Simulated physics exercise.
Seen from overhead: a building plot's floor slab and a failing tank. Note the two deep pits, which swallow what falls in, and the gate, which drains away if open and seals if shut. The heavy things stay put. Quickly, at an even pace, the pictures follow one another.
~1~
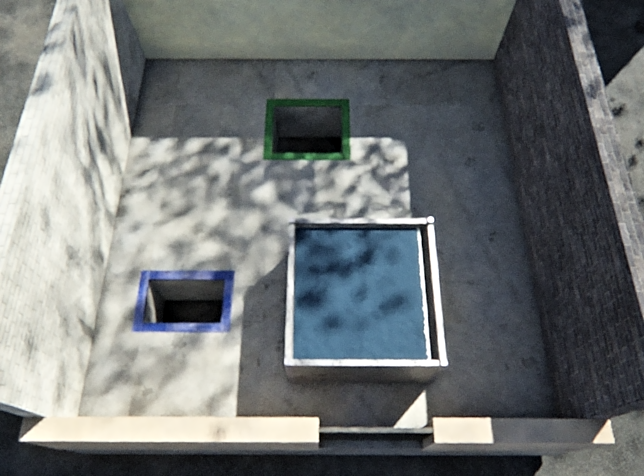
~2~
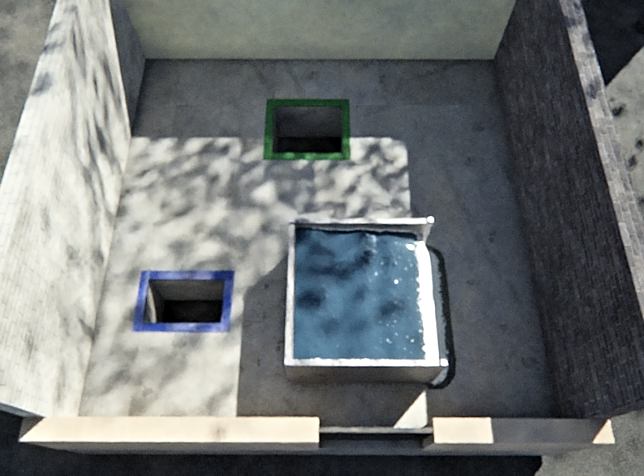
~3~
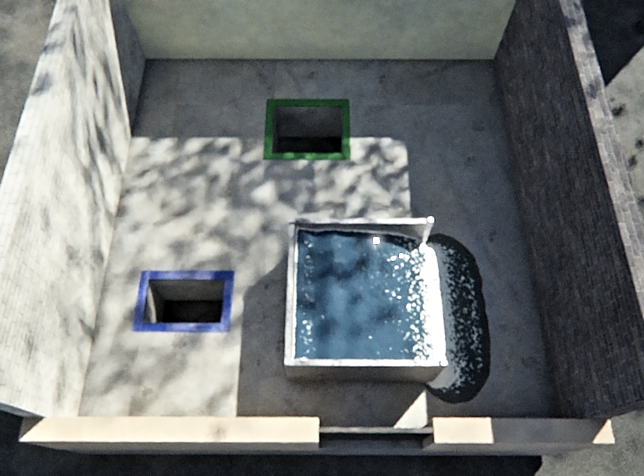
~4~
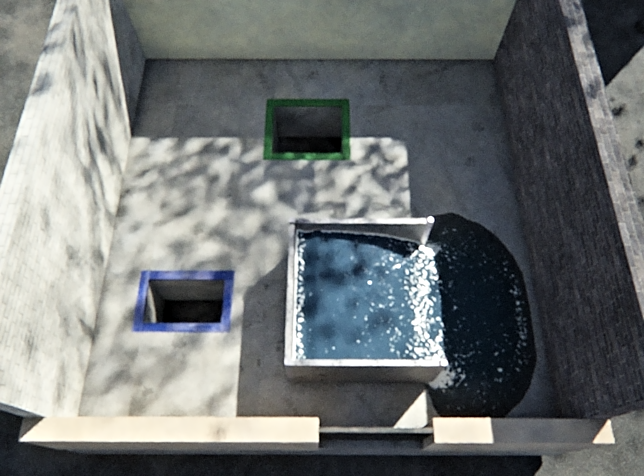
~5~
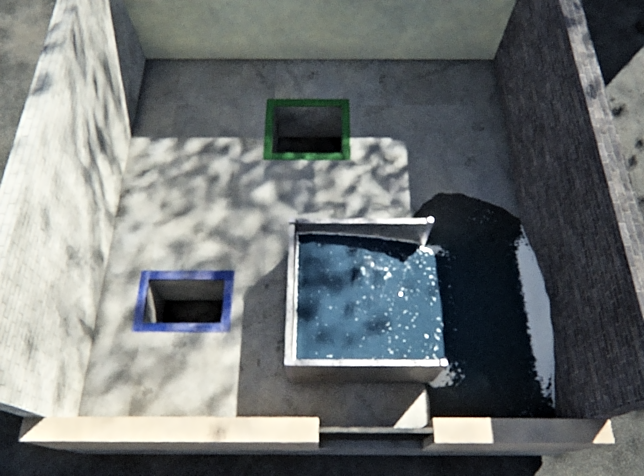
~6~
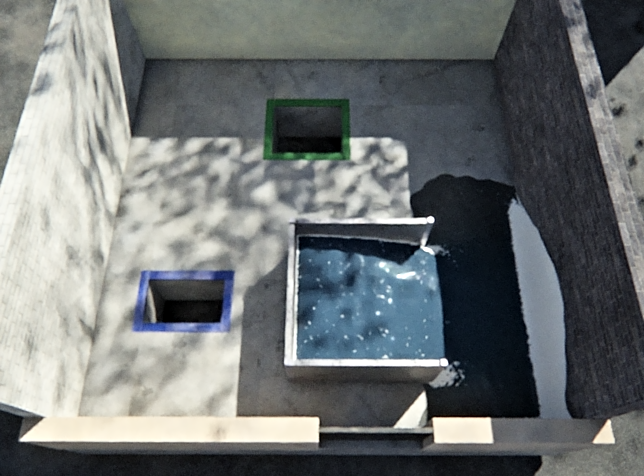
On a walled concrete floor with a blue-edged pit and a green-edged one, an open tank's right side gave way, and water poured out, spreading to the right-hand wall in a wide, dark pool.
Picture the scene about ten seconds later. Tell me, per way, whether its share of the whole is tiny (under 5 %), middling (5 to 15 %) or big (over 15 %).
At the end, the gate ends up with a share that stays below five per cent, the green pit ends up with a share topping fifteen per cent, the blue pit ends up with a share within five to fifteen per cent.
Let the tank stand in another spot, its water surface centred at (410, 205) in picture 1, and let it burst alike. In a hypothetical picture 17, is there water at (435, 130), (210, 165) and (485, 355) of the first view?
Taking them as they were asked, they come out soaked, bone dry, soaked.
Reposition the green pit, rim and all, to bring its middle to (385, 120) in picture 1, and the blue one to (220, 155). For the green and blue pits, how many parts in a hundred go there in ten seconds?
Of the total, the green pit holds 30 per cent and the blue pit 15 per cent.
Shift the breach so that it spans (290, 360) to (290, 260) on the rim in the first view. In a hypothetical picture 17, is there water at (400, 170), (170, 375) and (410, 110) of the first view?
Spot by spot: Unaffected, then soaked through, then unaffected.
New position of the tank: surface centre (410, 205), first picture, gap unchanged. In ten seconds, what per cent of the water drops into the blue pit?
I'd put the blue pit at 20 % of the whole.
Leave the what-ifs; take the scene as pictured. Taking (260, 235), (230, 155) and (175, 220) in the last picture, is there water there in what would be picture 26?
In turn: Dry, free of water, dry.
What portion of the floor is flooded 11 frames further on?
Estimated share: Around 40 %.
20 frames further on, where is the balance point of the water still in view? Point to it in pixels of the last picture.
That puts it at around (393, 245).
A moment on, water covers 20 % of the floor; the gate 0 %, the green pit 0 %, the blue pit 0 %.
Next, water covers 40 % of the floor; the gate 0 %, the green pit 0 %, the blue pit 0 %.
Then, water covers 60 % of the floor; the gate 0 %, the green pit 1 %, the blue pit 0 %.
Later, water covers 80 % of the floor; the gate 0 %, the green pit 9 %, the blue pit 4 %.
In the end, water covers 100 % of the floor; the gate 0 %, the green pit 22 %, the blue pit 10 %.
